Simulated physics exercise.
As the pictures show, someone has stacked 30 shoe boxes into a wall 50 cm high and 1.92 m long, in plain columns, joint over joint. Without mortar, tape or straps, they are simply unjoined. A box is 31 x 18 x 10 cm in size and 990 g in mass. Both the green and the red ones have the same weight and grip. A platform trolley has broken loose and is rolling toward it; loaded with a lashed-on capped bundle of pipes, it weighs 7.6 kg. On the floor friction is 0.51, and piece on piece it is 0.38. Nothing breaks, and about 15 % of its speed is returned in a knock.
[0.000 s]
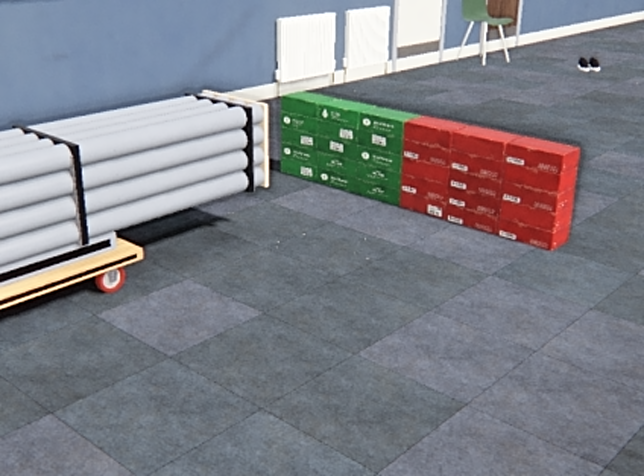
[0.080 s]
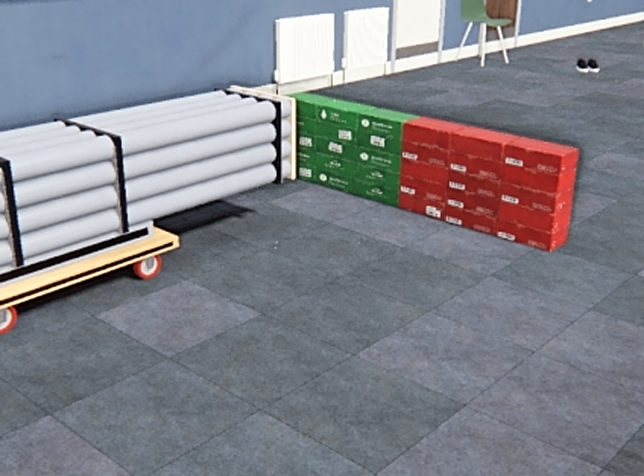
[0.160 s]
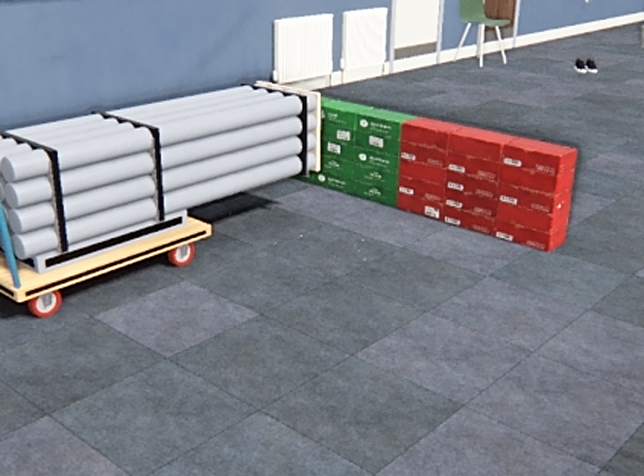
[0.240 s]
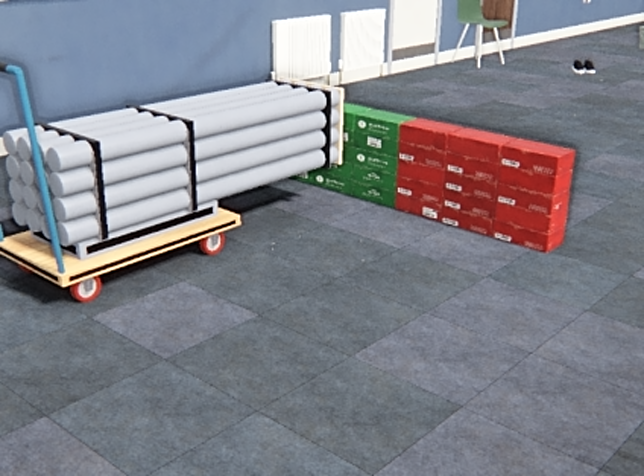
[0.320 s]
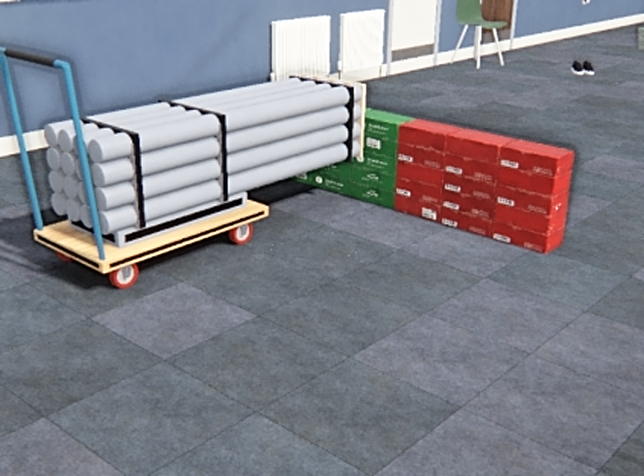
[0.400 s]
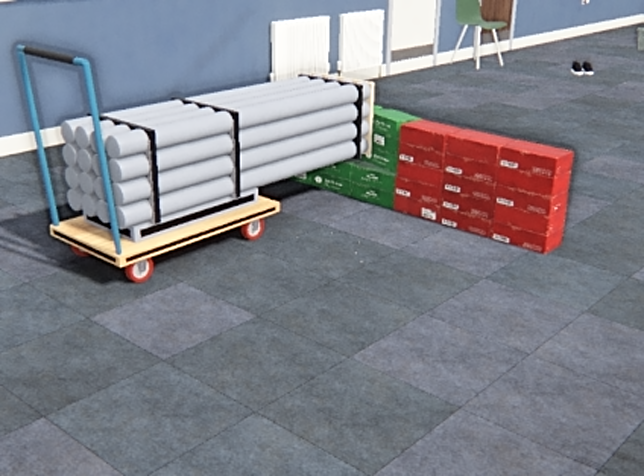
A platform trolley loaded with strapped grey pipes rolls right across a tiled floor and pushes into stacked green and red boxes.
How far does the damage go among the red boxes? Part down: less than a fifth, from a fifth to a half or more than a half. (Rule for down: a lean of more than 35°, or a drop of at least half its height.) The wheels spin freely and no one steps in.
Down count: Below twenty percent.
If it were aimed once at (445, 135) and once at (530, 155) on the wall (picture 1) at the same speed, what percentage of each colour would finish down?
You'd get red at 40 followed by 40, and green at 0 followed by 0 percent.
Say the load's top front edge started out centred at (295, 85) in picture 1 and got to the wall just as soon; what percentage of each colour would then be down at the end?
Red 0%, green 0%.
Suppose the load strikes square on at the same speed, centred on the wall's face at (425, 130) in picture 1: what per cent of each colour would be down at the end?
For red it's 40 per cent, for green 20 per cent.
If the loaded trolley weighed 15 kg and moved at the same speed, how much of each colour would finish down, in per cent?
Share down - red: 0; green: 70 (per cent).
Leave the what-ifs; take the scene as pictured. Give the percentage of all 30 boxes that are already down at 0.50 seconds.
By then, 0 per cent.
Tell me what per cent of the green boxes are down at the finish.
60 percent of the green ones.
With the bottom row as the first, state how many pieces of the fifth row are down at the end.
3 of them.
Around 0.50 s, load 20 cm past the wall's line, still rolling; none of the 15 red boxes down (0 of 30 in all colours); top red box displaced 11 mm; top green box tipped 22°, 37 mm lower.
Around 0.70 s, load 39 cm past the wall's line, still rolling; none of the 15 red boxes down (9 of 30 in all colours); top red box displaced 11 mm; top green box tipped 74°, 35 cm lower.
Around 1.40 s, load 90 cm past the wall's line, still rolling; none of the 15 red boxes down (9 of 30 in all colours); top red box displaced 11 mm; top green box 40 cm lower.
Finally (2.9 s), load 91 cm past the wall's line, stopped; none of the 15 red boxes down (9 of 30 in all colours); top red box displaced 11 mm; top green box 40 cm lower. That is 0 per cent. Seen by the last camera, middles, top red box near (432, 136), top green box near (468, 147).
